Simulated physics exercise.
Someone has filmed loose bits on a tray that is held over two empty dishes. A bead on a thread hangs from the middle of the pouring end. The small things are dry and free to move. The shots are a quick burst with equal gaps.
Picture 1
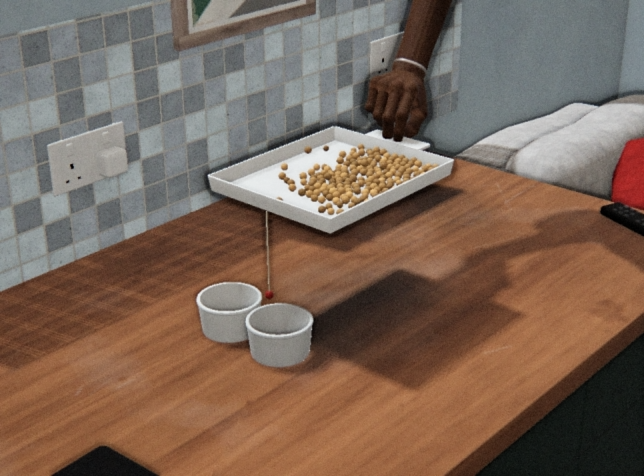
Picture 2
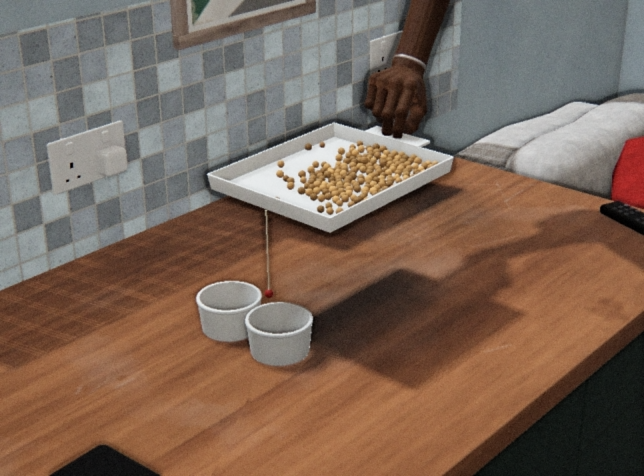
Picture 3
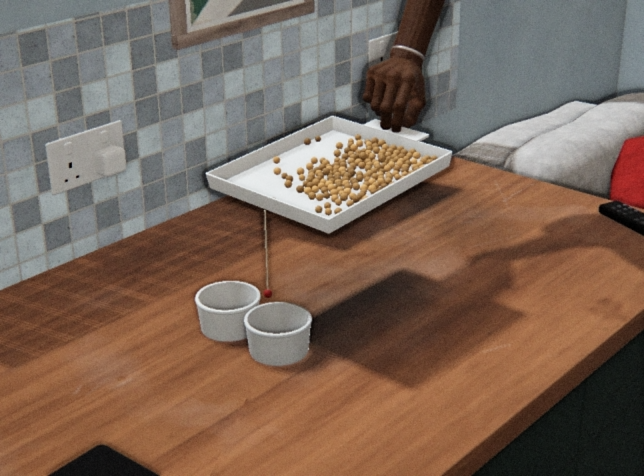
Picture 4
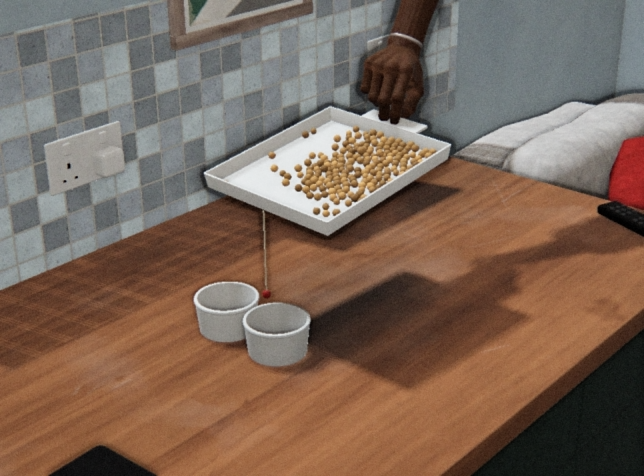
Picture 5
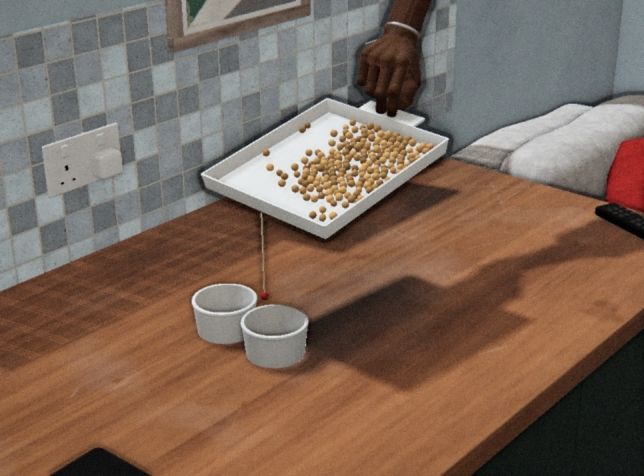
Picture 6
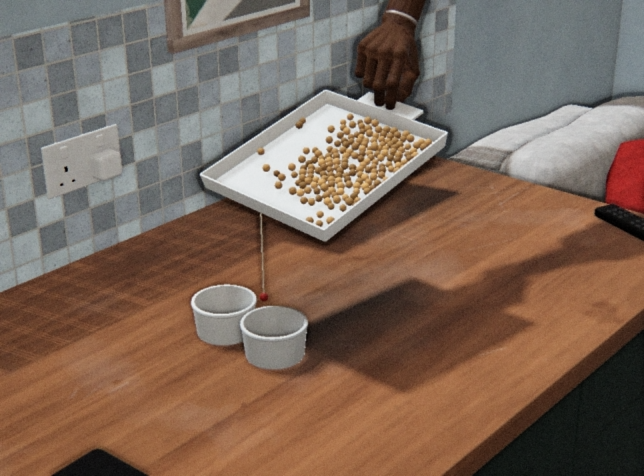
Small round beads shift slightly on a white tray as a hand slowly tilts it above two empty white dishes.
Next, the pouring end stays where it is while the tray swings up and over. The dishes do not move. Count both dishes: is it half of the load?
The two hold less than half of the load.
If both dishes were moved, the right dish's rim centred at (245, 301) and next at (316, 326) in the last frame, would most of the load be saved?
At the first place below a half, at the second less than half.
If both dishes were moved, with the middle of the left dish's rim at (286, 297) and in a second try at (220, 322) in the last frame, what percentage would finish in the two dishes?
The first gives 0 %, the second 40 %.
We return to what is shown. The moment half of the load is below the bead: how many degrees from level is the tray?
Near 95 degrees.
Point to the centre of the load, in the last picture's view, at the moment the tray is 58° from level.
Near (311, 190).
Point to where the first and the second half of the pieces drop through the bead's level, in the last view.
The first part at (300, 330); the rest at (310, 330).
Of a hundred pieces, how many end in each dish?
The left dish has 0 per cent, the right dish has 10.
Soon, tray tipped steeply; nearly all on the tray; a stray few in the air.
A while on, tray tipped right over; about a quarter on the tray; a small part in the right dish; about two thirds outside both; about a quarter in the air.
Towards the end, tray tipped past a quarter turn; a small part in the right dish; most outside both.
Finally, tray tipped past a quarter turn; a small part in the right dish; none in the left dish; most outside both.
